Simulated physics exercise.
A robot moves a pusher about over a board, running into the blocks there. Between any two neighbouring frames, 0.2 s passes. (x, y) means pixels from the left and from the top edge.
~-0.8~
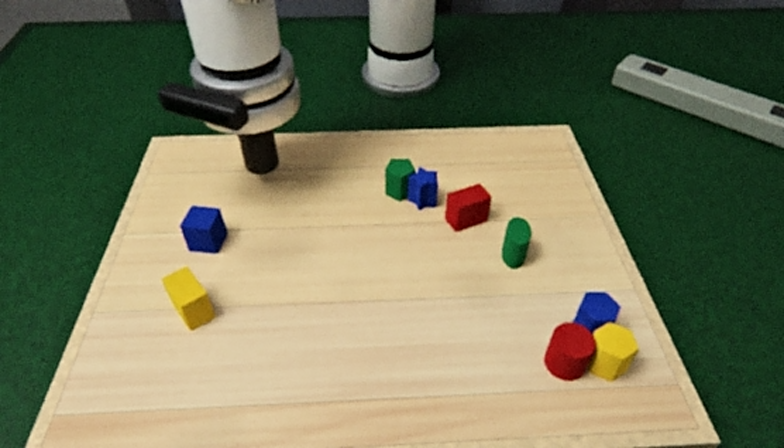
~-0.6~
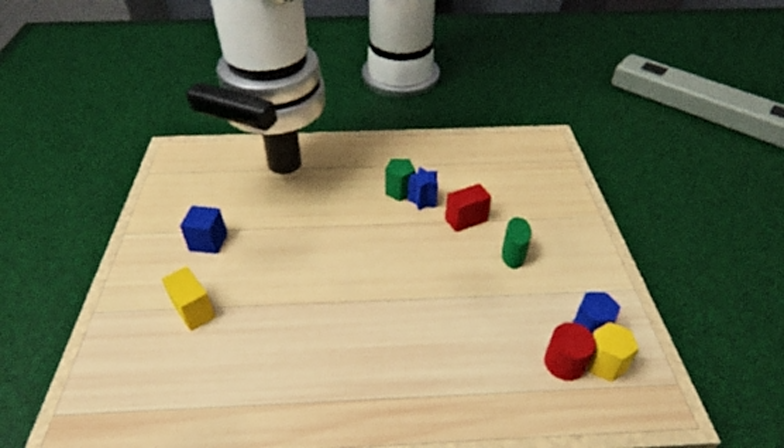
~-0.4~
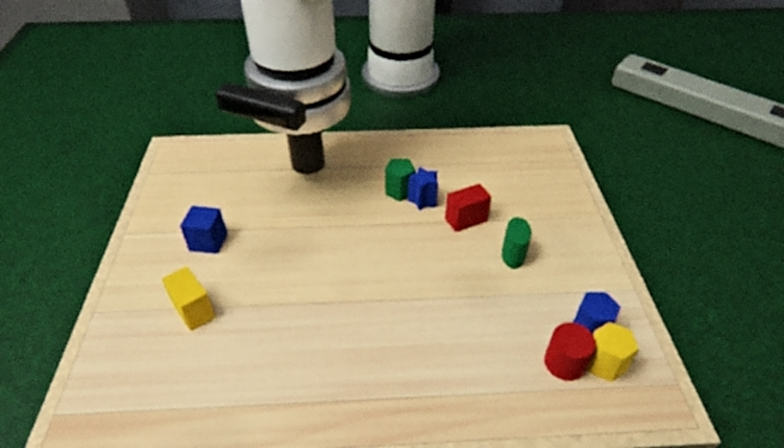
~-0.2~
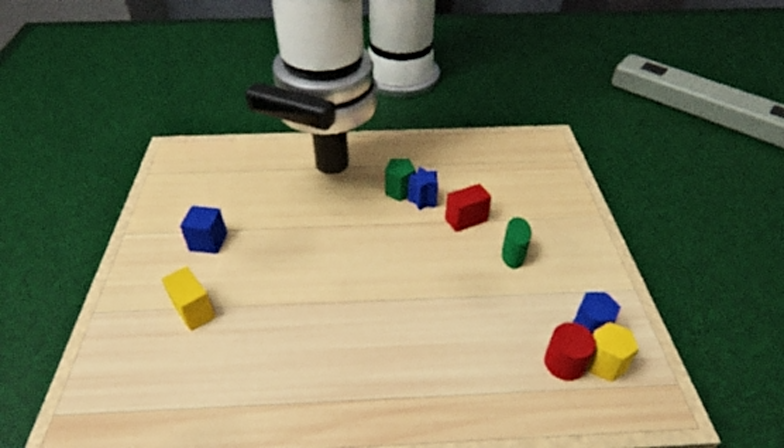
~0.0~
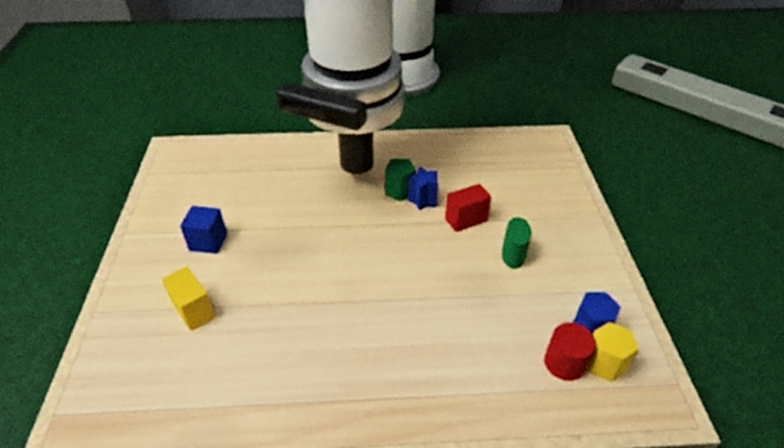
A robot arm's dark pusher slides steadily right along the far side of a wooden board, starting above and right of a blue block. It draws close to the green five-sided block beside a blue star, while all the colored blocks stay where they are.
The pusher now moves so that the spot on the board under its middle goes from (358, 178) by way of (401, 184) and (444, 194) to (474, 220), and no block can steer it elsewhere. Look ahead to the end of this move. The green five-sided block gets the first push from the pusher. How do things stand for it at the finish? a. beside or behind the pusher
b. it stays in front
The one that fits is b, it stays in front.
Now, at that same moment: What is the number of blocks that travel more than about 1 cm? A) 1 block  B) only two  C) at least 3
C
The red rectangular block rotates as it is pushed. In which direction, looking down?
Answer: Anticlockwise.
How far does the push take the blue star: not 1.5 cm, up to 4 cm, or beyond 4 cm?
Moves over 4 cm.
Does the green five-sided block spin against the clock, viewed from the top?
My answer is no.
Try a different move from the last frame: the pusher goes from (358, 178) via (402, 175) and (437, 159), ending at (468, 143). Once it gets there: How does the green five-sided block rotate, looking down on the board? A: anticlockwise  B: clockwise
(B)
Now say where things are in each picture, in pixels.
Lower end of the pusher at (262, 164), tops of blocks, green five-sided block at (400, 167), blue star at (425, 176), red rectangular block at (470, 195), green oval block at (519, 230), in the first picture.
Pusher at (285, 164), blocks as before, in the second picture.
Pusher at (308, 164), blocks as before, in the third picture.
Pusher at (332, 164), blocks as before, in the fourth picture.
Pusher at (357, 164), green five-sided block at (400, 167), blue star at (425, 176), red rectangular block at (470, 195), green oval block at (519, 230), in the fifth picture.
What follows on the original path. One third of the way, pusher at (402, 170); green five-sided block at (424, 174), turned 35° clockwise; blue star at (444, 186); red rectangular block at (471, 197).
Two thirds of the way, pusher at (446, 180); green five-sided block at (464, 190), turned 75° clockwise; blue star at (468, 209), turned 40° clockwise; red rectangular block at (496, 217), turned 40° anticlockwise.
At the end, pusher at (477, 206); green five-sided block at (481, 219), turned 130° clockwise; blue star at (462, 234), turned 90° clockwise; red rectangular block at (510, 227), turned 45° anticlockwise; green oval block at (535, 237).
